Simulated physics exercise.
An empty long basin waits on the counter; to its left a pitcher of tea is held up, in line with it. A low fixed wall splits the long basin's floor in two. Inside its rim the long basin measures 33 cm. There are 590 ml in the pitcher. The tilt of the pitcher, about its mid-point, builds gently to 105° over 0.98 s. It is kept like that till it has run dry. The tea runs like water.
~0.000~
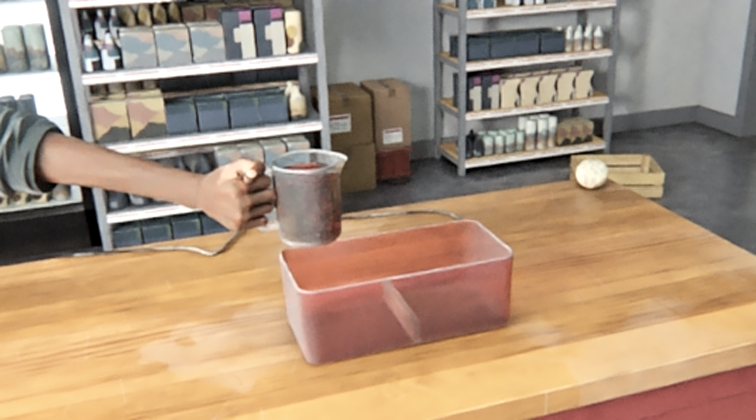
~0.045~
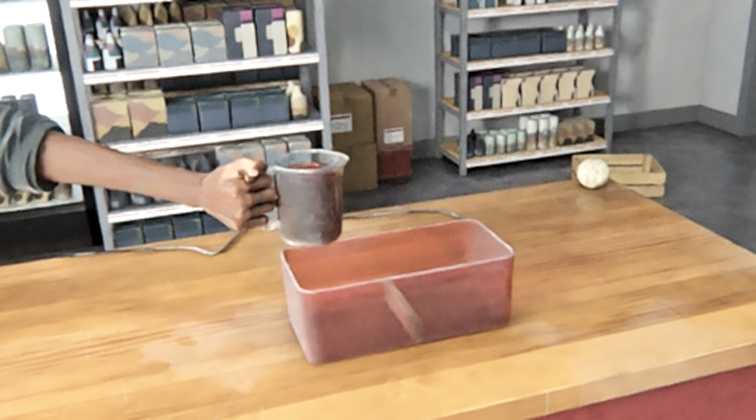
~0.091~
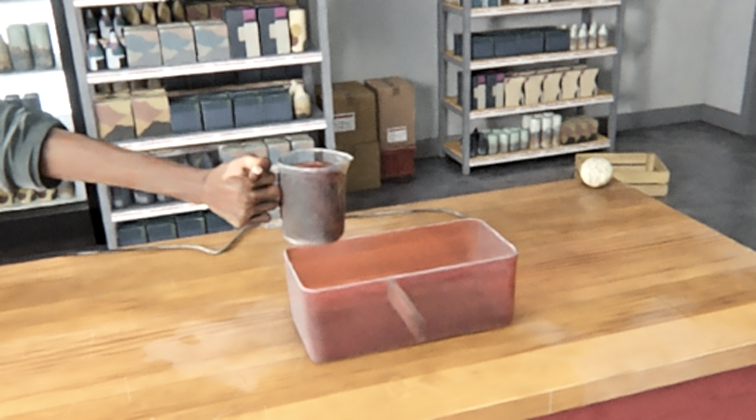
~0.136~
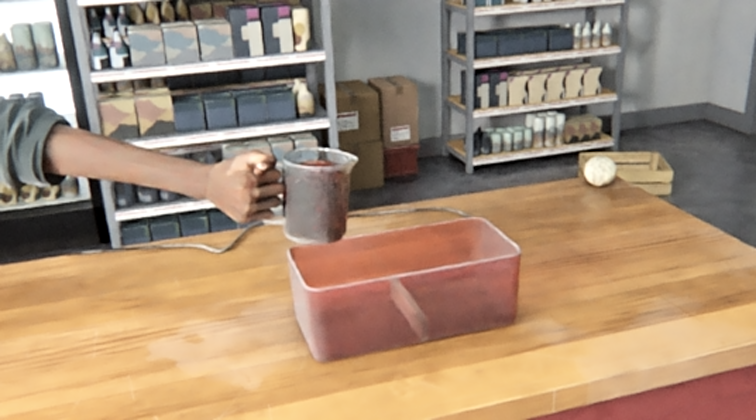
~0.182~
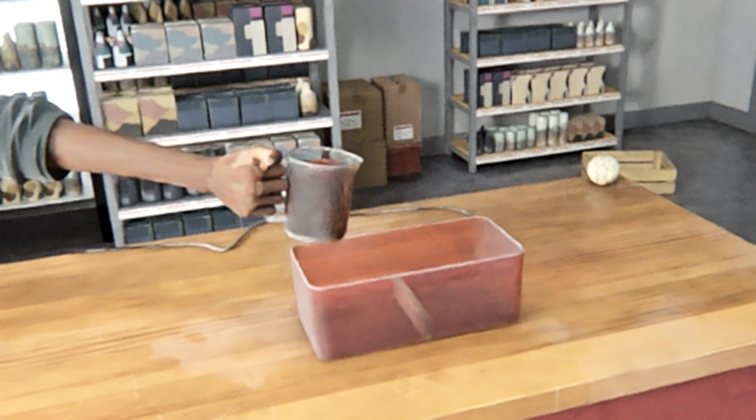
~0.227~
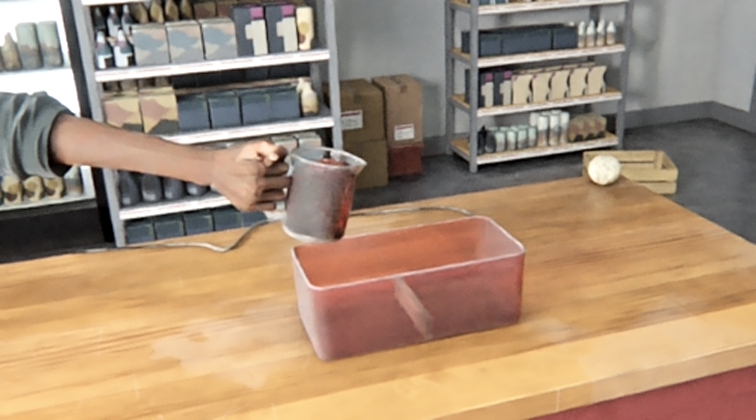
In a shop or stockroom with grey metal shelves of boxes and bottles behind, a wooden counter is seen from slightly above. A hand reaching from the left holds a clear pitcher of dark reddish tea above and left of a long, translucent red basin, with cardboard boxes and a small wooden crate farther back. The hand gradually tilts the pitcher slightly rightward, while the view shifts very slightly.
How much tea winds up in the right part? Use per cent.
Roughly 46 per cent is past the wall.
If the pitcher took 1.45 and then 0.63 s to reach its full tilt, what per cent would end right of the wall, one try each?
First 55, then 35 per cent.
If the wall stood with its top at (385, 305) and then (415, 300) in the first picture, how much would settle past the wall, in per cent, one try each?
First 85, then 10 per cent.
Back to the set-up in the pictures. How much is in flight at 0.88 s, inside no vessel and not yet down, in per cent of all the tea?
Near 16 in a hundred.
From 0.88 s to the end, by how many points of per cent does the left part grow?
Some 30 per cent.
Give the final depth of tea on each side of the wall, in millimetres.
Left about 14 mm, right about 12 mm.
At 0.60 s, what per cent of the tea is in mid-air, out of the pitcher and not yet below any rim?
Some 16 per cent.
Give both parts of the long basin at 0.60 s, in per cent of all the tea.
Left about 2, right about 4.
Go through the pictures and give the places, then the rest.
It leans 0°; its right rim is at (346, 156); the tea meets the walls at (274, 176) and (337, 167); the long basin's rim runs from (289, 272) to (494, 237); the wall's top is at (401, 301), in the first frame.
It leans 1°; its right rim is at (348, 156); the tea meets the walls at (275, 175) and (339, 167), in the second frame.
It leans 2°; its right rim is at (352, 156); the tea meets the walls at (279, 173) and (342, 166), in the third frame.
It leans 5°; its right rim is at (357, 157); the tea meets the walls at (284, 172) and (346, 165), in the fourth frame.
It leans 9°; its right rim is at (362, 159); the tea meets the walls at (289, 171) and (352, 165), in the fifth frame.
It leans 13°; its right rim is at (366, 162); the tea meets the walls at (291, 172) and (356, 165), in the sixth frame.
After 0.60 s the tilt is 71° and 79 per cent is still to pour, 2 is left of the wall and 4 right of it.
After 0.88 s the tilt is 102° and 26 per cent is still to pour, 23 is left of the wall and 36 right of it.
After 1.17 s the tilt is 105° and 2 per cent is still to pour, 50 is left of the wall and 45 right of it.
After 1.48 s the tilt is 105° and 0 per cent is still to pour, 53 is left of the wall and 46 right of it.
In the end 53 per cent lies left of the wall, 46 right of it and 1 outside.
